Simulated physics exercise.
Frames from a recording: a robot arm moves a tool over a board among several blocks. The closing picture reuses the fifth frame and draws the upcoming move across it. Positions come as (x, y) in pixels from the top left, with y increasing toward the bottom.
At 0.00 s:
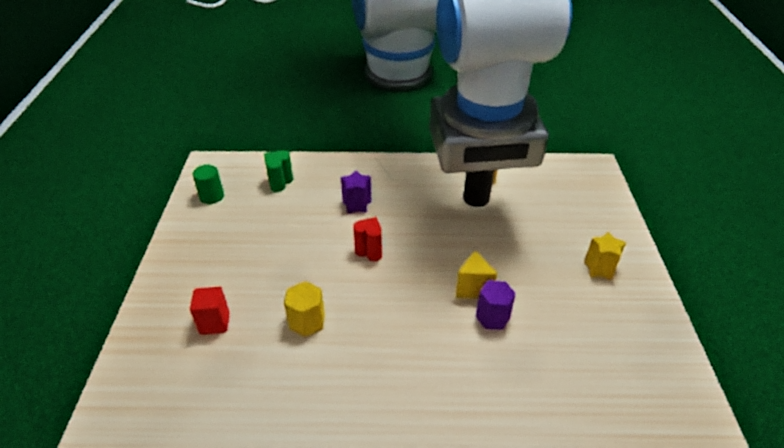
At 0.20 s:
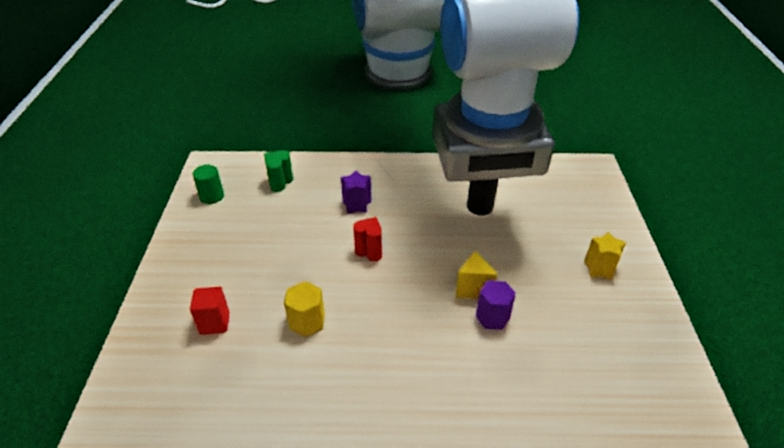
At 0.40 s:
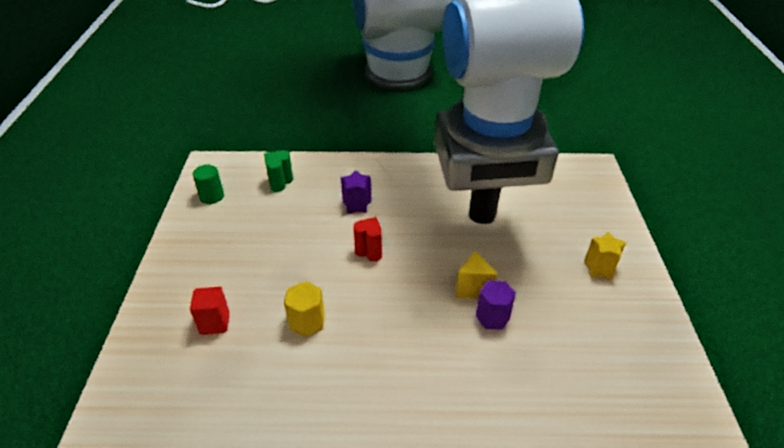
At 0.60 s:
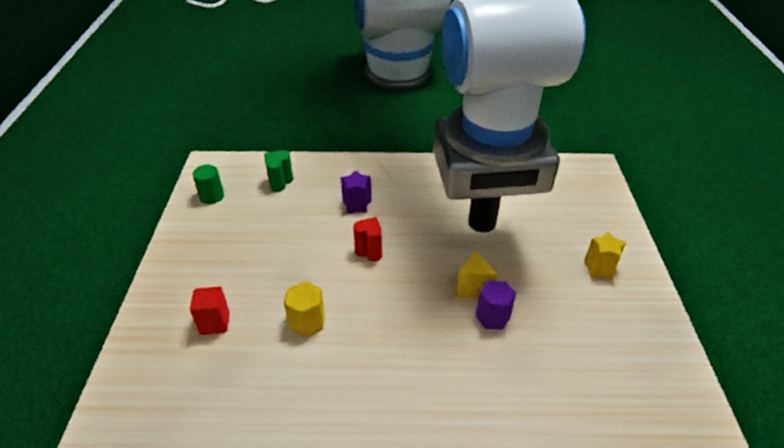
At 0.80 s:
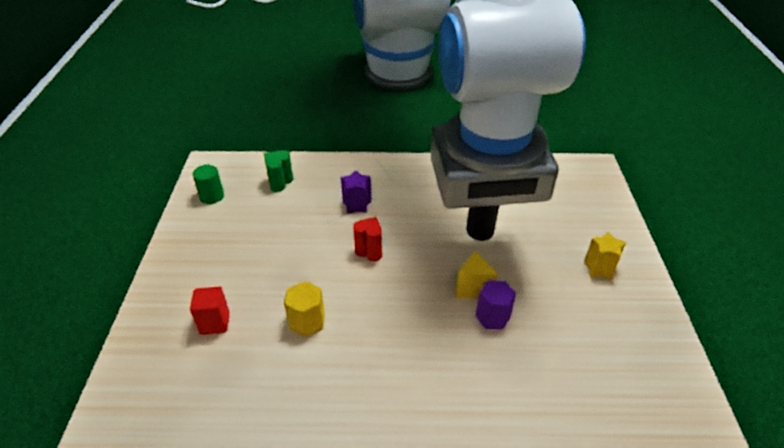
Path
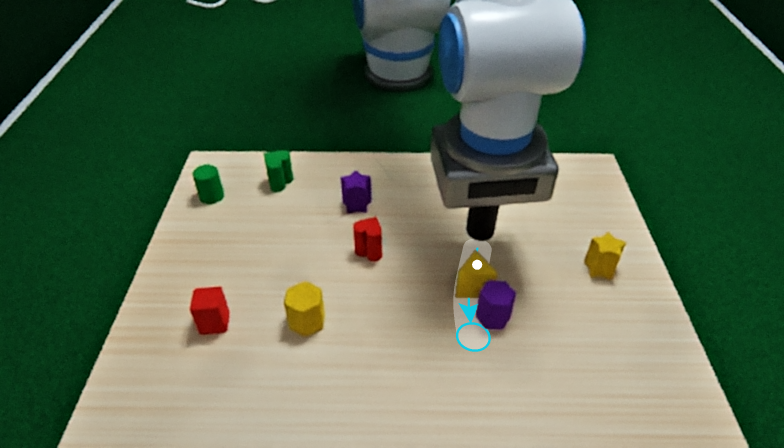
A white and blue robot arm holds a short black tool over a pale wooden board on a green floor, seen from above and in front by a still camera. Green, purple and red blocks sit toward the left and middle, with a yellow triangle touching a purple hexagon right of centre and a yellow star farther right. The arm eases the tool slightly right, then slowly nearer the triangle, while every block stays still.
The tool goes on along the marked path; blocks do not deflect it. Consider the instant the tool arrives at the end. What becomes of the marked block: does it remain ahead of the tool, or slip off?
The marked block won't leave the front of the tool.
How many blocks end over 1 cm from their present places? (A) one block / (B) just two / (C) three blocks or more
The correct letter is B.
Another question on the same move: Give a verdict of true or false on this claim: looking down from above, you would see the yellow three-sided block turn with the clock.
That statement is not accurate.
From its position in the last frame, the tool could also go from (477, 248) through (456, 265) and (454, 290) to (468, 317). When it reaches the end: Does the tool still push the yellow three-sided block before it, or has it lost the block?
Slid away.
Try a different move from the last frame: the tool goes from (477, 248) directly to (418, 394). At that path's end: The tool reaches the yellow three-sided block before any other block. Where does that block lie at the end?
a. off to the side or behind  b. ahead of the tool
My answer is option a.
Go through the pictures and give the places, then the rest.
The first picture shows lower end of the tool at (476, 199), tops of blocks, yellow three-sided block at (477, 265), purple hexagonal block at (498, 292).
The second picture shows tool at (480, 207), blocks as before.
The third picture shows tool at (482, 215), blocks as before.
The fourth picture shows tool at (482, 223), blocks as before.
The fifth picture shows tool at (480, 231), yellow three-sided block at (477, 265), purple hexagonal block at (498, 292).
The drawn path runs from (477, 248) over (472, 275) and (469, 304) to (473, 337); the dot is on the yellow three-sided block.
What follows on the original path. One third of the way, tool at (475, 258); yellow three-sided block at (476, 273), turned 20° anticlockwise.
Two thirds of the way, tool at (472, 287); yellow three-sided block at (472, 303), turned 70° anticlockwise; purple hexagonal block at (503, 298), turned 15° anticlockwise.
At the end, tool at (476, 320); yellow three-sided block at (472, 336), turned 40° anticlockwise; purple hexagonal block at (509, 303), turned 35° anticlockwise.
